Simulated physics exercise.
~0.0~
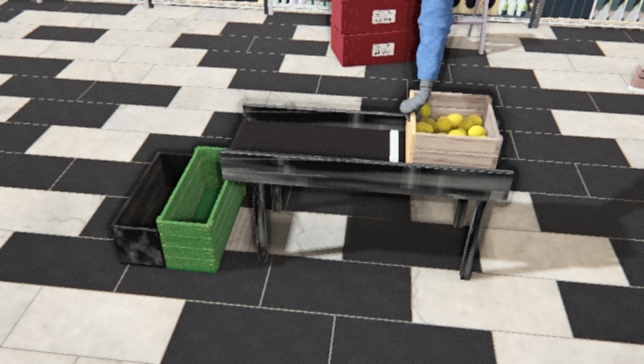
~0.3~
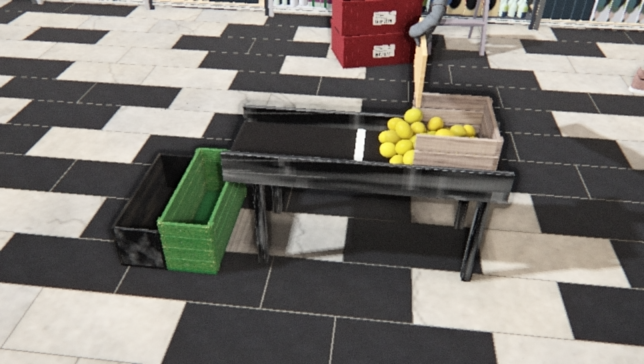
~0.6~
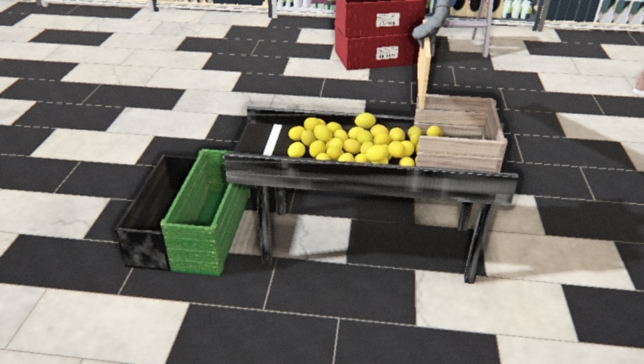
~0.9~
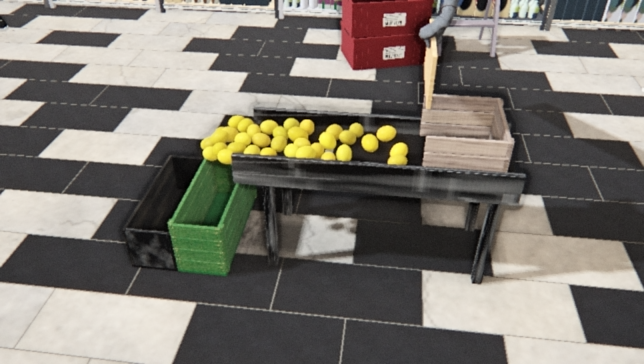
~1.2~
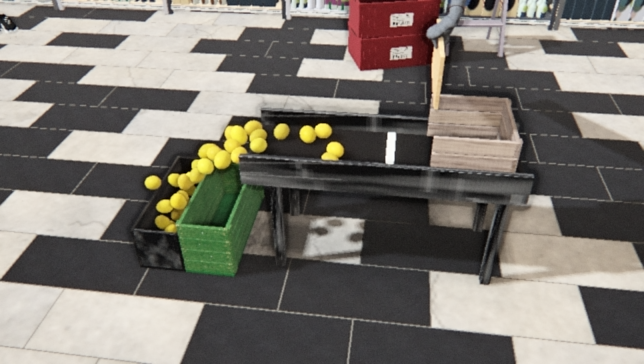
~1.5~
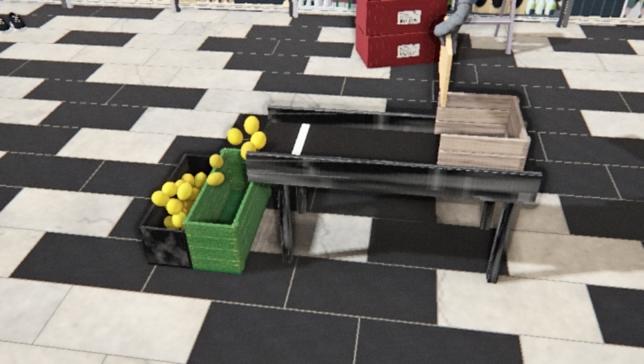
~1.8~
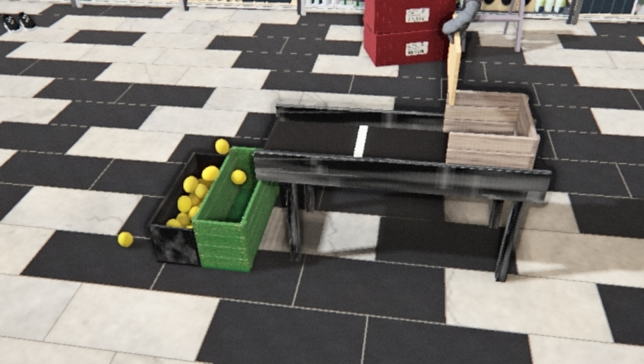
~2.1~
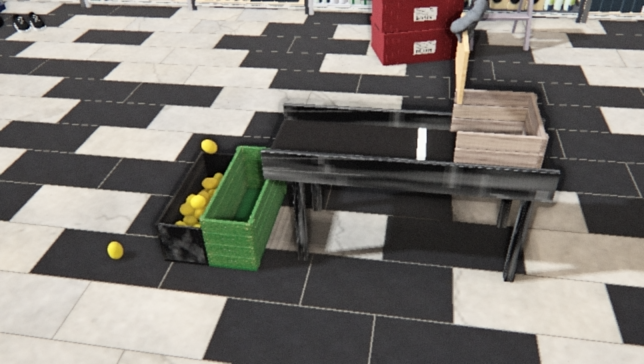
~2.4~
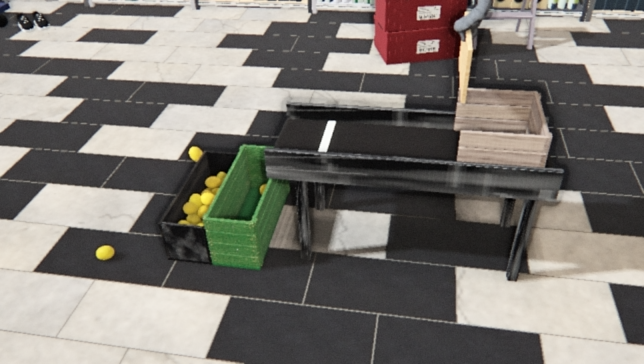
Bright yellow lemons fill a pale wooden pen at the right end of a dark belt, seen from above on a black and white tiled floor, with a green bin and a black tub beyond the left end and red boxes behind. A jointed arm lifts the gate on the pen, and the lemons spill onto the belt. They ride left in a loose heap as a white stripe travels along the belt. At the end they tumble off, most flying over the green bin into the black tub. A couple drop into the green bin, while one rests on the floor to the left.
